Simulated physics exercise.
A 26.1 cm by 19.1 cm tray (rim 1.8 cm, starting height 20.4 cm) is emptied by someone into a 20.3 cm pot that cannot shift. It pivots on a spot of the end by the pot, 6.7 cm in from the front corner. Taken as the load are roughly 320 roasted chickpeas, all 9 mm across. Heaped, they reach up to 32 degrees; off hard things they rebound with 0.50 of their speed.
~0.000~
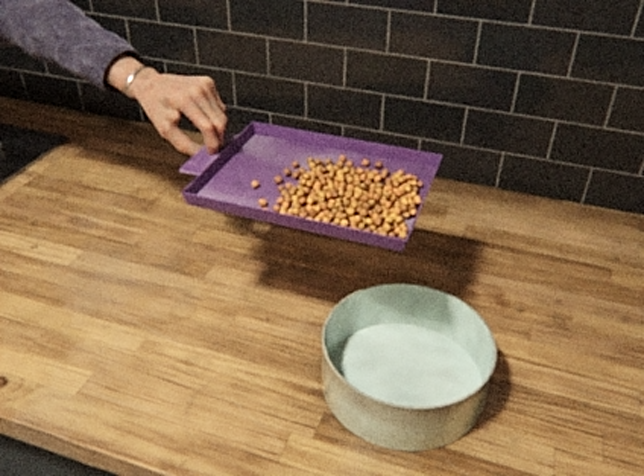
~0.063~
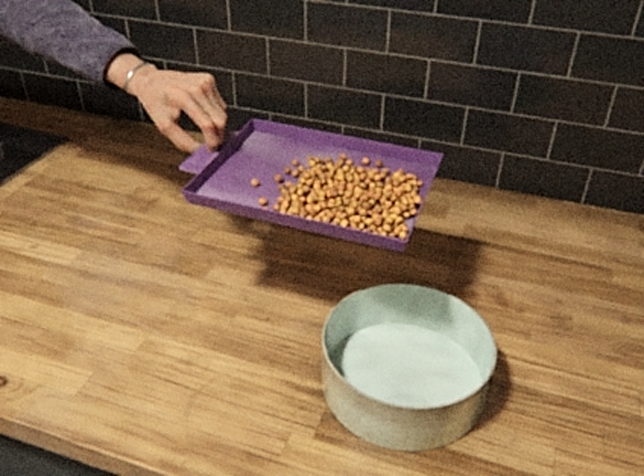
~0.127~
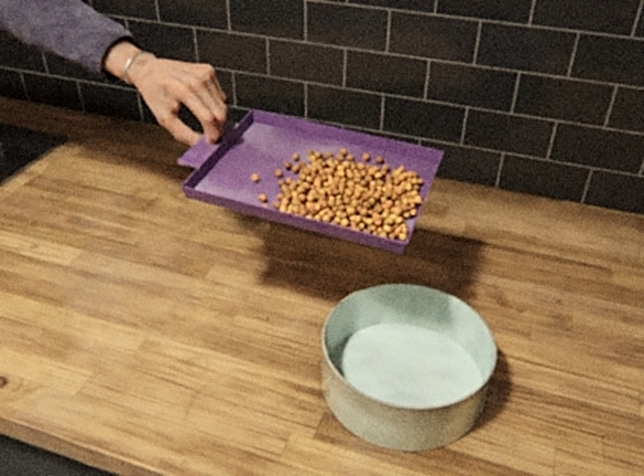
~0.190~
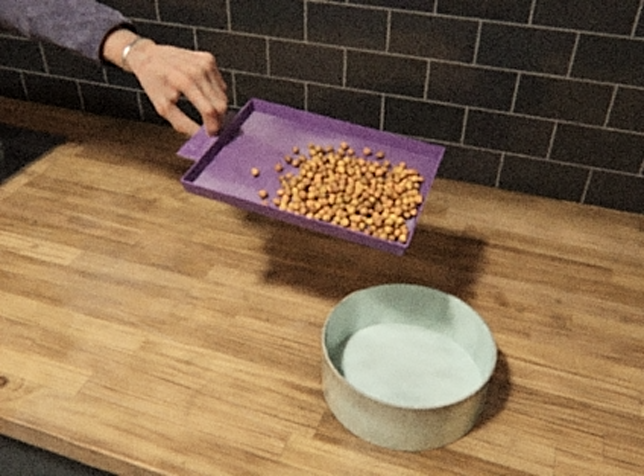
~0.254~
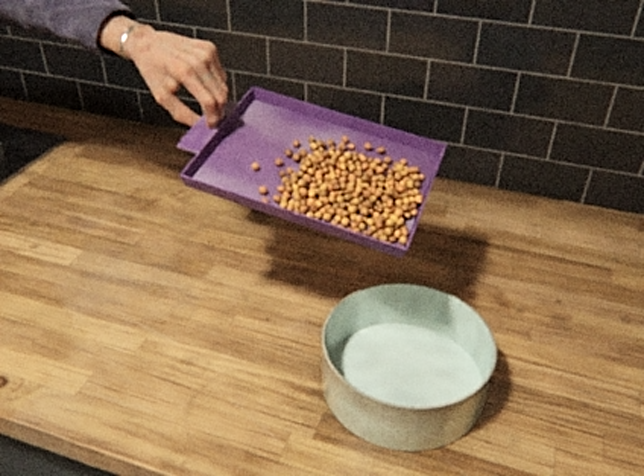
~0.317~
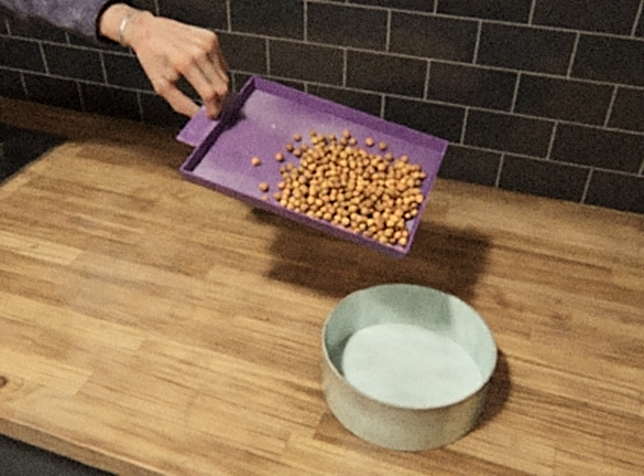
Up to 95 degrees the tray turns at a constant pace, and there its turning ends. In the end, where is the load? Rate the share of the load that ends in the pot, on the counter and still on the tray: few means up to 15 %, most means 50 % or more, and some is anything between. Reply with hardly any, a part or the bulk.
Pot: The bulk; counter: Hardly any; tray: Hardly any.
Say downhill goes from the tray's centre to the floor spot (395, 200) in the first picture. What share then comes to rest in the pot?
Something like 50 per cent of the pieces.
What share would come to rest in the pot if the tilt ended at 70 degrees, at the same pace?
I'd expect some 20 per cent in the pot.
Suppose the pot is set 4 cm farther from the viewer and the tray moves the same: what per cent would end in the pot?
Near 95 per cent in that case.
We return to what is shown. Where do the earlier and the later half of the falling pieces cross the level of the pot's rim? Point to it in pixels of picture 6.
At about (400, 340), then at (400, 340).
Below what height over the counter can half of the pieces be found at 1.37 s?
I'd say near 24 cm.
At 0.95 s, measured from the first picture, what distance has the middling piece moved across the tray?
Roughly 2 cm.
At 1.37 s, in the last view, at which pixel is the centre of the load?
Near pixel (386, 211).
After 0.95 s, tilt 53 degrees; the tray holds 100 %, the pot 0 %.
After 1.37 s, tilt 78 degrees; the tray holds 85 %, the pot 15 %.
After 1.86 s, tilt 95 degrees; the tray holds 15 %, the pot 60 %.
In the end, at 2.7 s, pot 100 %, counter 0 %, tray 0 %.
